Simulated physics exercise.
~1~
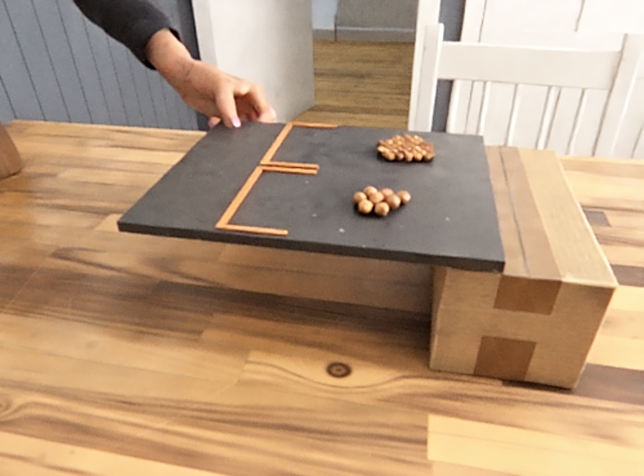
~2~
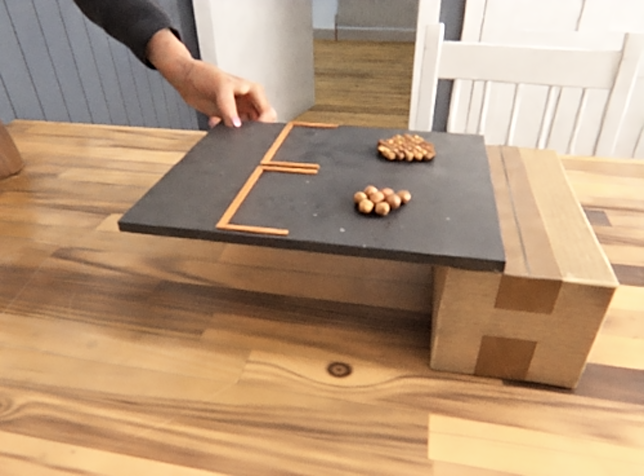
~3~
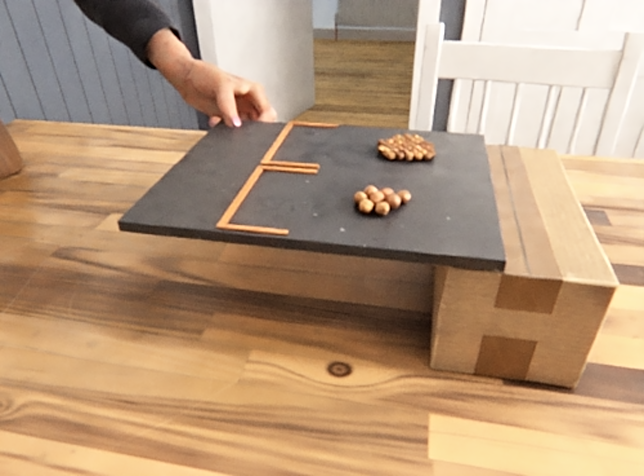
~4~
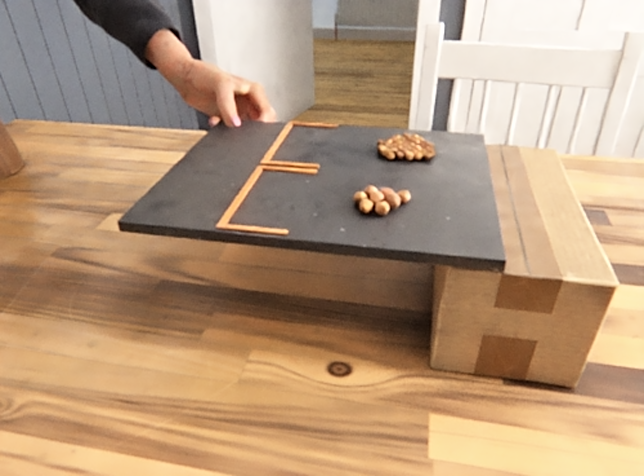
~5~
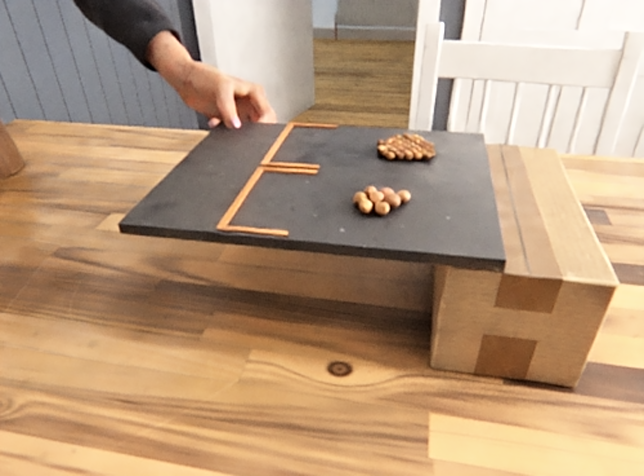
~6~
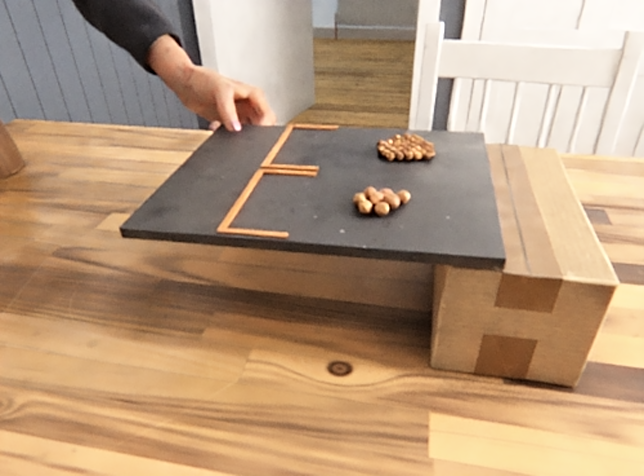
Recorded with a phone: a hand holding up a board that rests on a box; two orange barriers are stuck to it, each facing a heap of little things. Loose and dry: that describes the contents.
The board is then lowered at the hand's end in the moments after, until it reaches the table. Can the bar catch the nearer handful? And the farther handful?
One by one: The nearer handful moves on past. The farther handful moves on past.
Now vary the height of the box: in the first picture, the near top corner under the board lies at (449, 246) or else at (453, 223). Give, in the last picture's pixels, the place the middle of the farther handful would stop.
The first gives (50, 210), the second gives (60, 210).
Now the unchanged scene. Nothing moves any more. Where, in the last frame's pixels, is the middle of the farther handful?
Its centre ends up around (34, 208).
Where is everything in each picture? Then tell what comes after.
In the first picture, held end of the board (132, 222), level; box (500, 248), nearly half as high as the board is long; nearer handful (376, 201), a few hazelnuts; farther handful (403, 147), some cereal balls; nearer bar (242, 195), much lower than a piece; farther bar (278, 142), much lower than a piece.
In the second picture, held end of the board (133, 222), level; farther handful (403, 147).
In the third picture, held end of the board (133, 222), level; nearer handful (377, 200).
In the fourth picture, held end of the board (133, 222), level; farther handful (403, 146).
In the fifth picture, held end of the board (134, 224), level; nearer handful (376, 200).
In the sixth picture, held end of the board (135, 228), down by 1°; box (501, 246); nearer handful (376, 201), not moving; farther handful (403, 146), not moving; nearer bar (243, 198); farther bar (279, 145).
Then, 0.34 s later than the last frame, board sloping at 9°; nearer handful where it was; farther handful where it was.
Then, 0.76 s later than the last frame, board sloping at 19°; nearer handful on its way down; farther handful has reached its bar.
Then, 1.22 s later than the last frame, board resting at 25°; nearer handful every one past its bar; farther handful the larger part past its bar.
When it is over, board resting at 25°; nearer handful every one past its bar; farther handful the larger part past its bar.
